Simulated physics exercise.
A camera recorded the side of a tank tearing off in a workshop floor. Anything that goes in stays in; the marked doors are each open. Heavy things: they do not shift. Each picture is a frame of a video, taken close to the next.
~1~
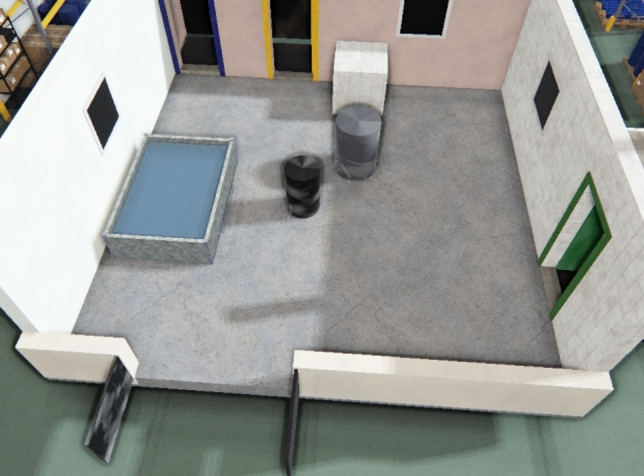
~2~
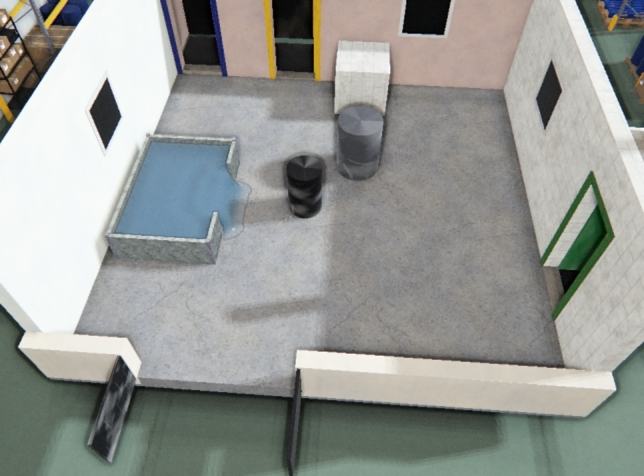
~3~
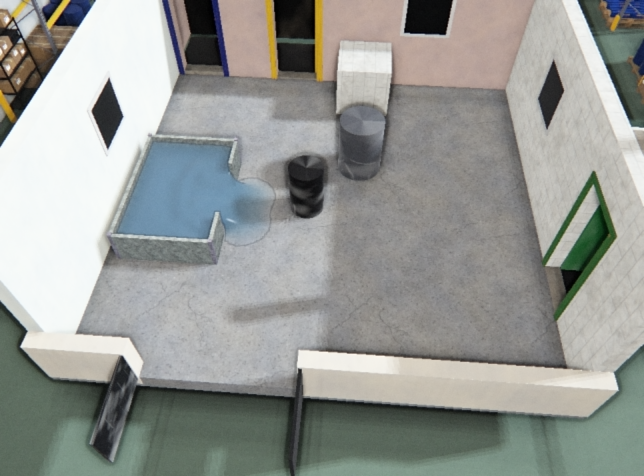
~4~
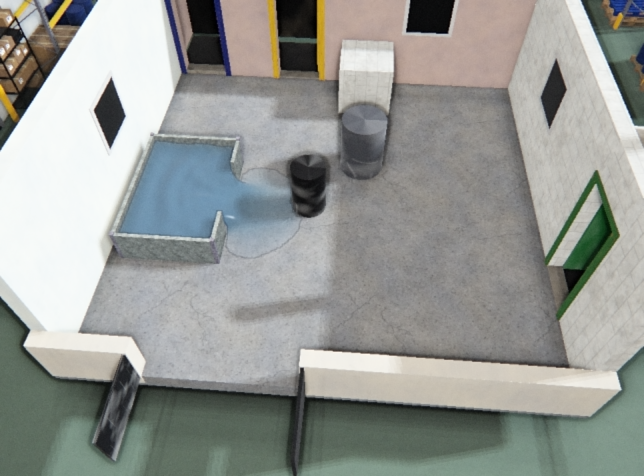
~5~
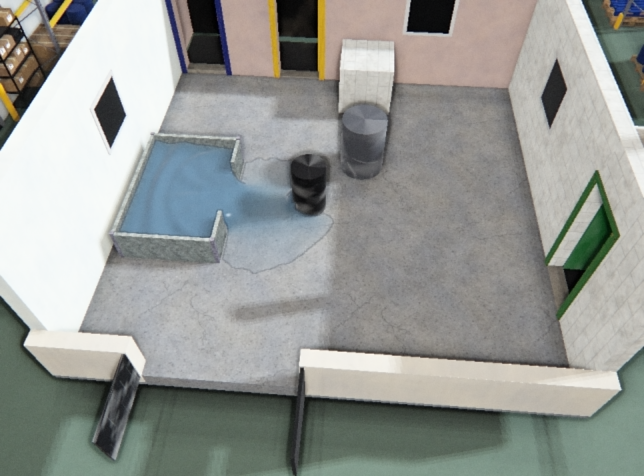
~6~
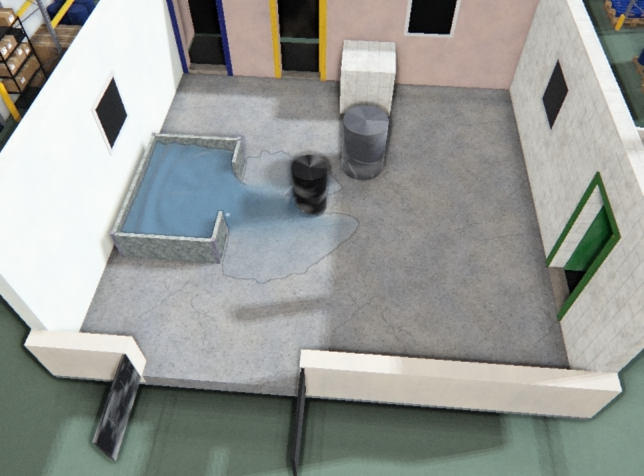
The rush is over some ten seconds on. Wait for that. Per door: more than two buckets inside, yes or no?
Per door - yellow door: Yes, blue door: No, green door: Yes.
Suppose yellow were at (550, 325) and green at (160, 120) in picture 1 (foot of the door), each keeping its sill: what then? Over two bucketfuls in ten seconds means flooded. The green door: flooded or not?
The green stays within it.
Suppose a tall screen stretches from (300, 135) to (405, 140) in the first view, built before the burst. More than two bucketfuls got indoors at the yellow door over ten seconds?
As far as I can tell, the yellow door keeps inside the limit.
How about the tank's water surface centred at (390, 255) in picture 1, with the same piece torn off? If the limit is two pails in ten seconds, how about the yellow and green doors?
Yellow misses the mark, green tops the mark.
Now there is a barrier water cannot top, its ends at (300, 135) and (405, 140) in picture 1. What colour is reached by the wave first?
The green-painted one.
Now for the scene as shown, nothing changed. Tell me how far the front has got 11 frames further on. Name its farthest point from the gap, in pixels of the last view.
The farthest wet point should be near (536, 284).
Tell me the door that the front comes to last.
Looking at the pictures, the answer is the door marked blue.
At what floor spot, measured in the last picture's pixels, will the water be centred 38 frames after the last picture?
That comes out near (345, 215).
A moment on, water covers 15 % of the floor; the yellow door not reached, the blue door not reached, the green door not reached.
Next, water covers 40 % of the floor; the yellow door not reached, the blue door not reached, the green door not reached.
Then, water covers 55 % of the floor; the yellow door under two buckets in, the blue door not reached, the green door under two buckets in.
Later, water covers 65 % of the floor; the yellow door over two buckets in, the blue door wet at the sill, nothing in, the green door over two buckets in.
In the end, water covers 80 % of the floor; the yellow door over two buckets in, the blue door wet at the sill, nothing in, the green door over two buckets in.
